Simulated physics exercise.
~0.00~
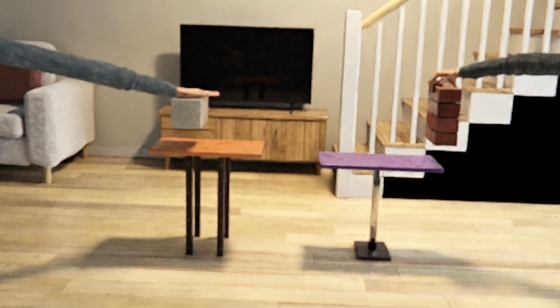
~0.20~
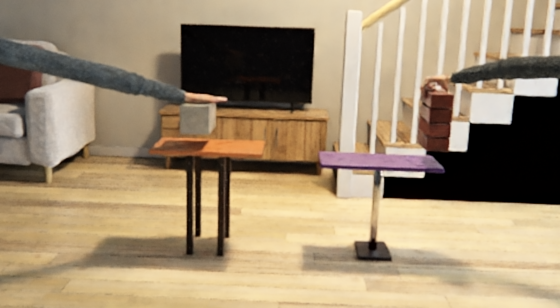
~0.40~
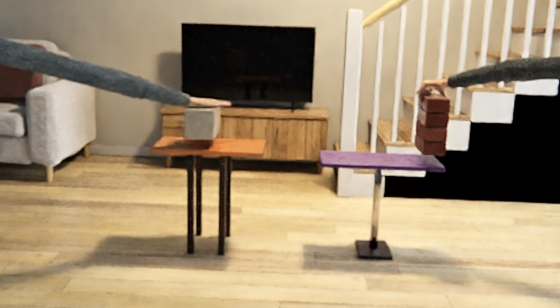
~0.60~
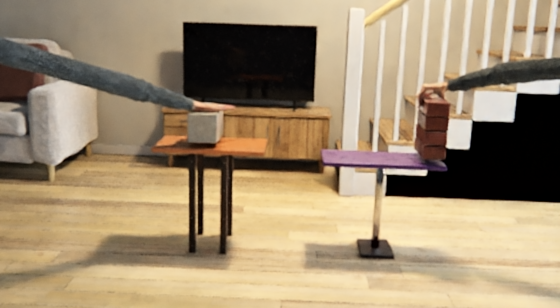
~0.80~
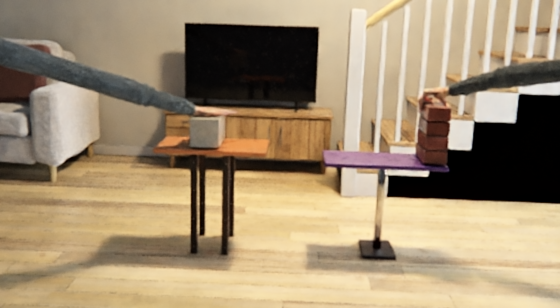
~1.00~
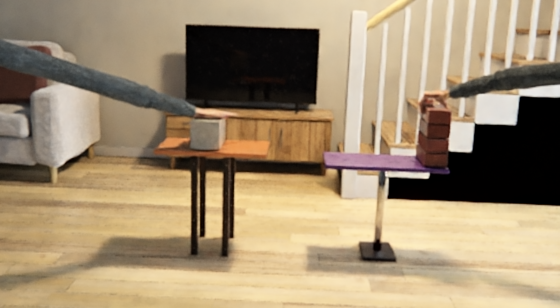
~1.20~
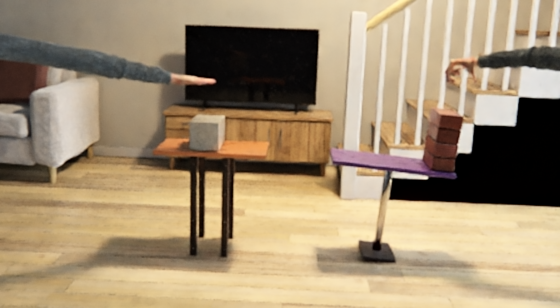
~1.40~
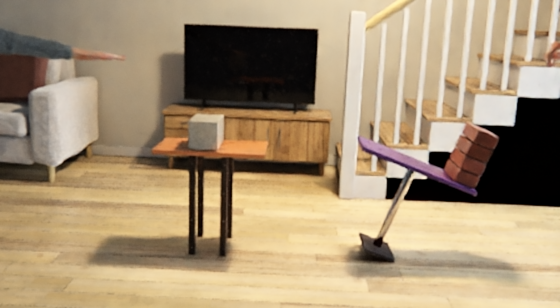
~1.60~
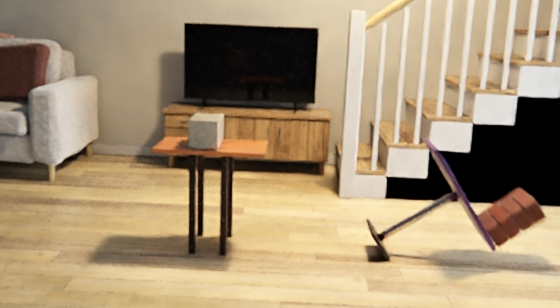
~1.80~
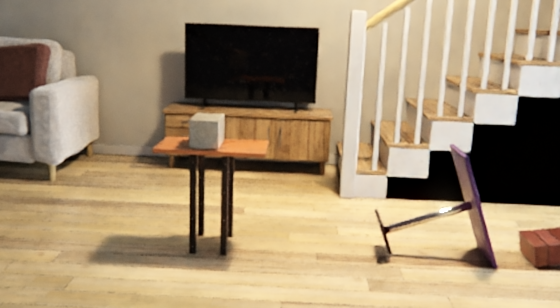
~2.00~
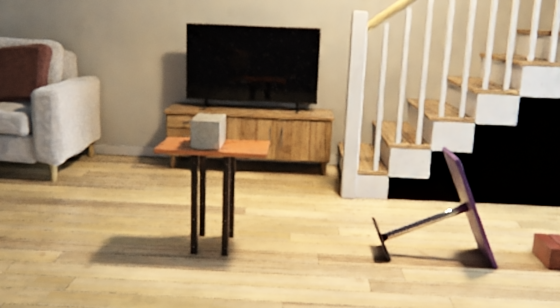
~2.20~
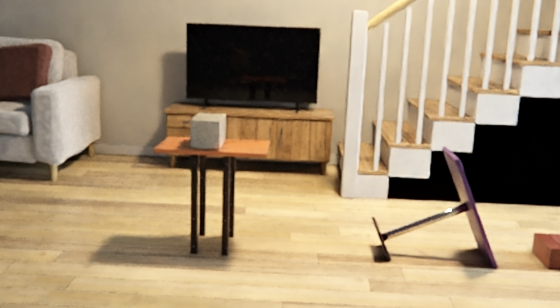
In a living room, two hands lowered a grey block onto an orange table and a stack of red bricks onto the right edge of a purple one, then let go; the purple table toppled rightward, spilling the bricks, while the orange one stood firm.
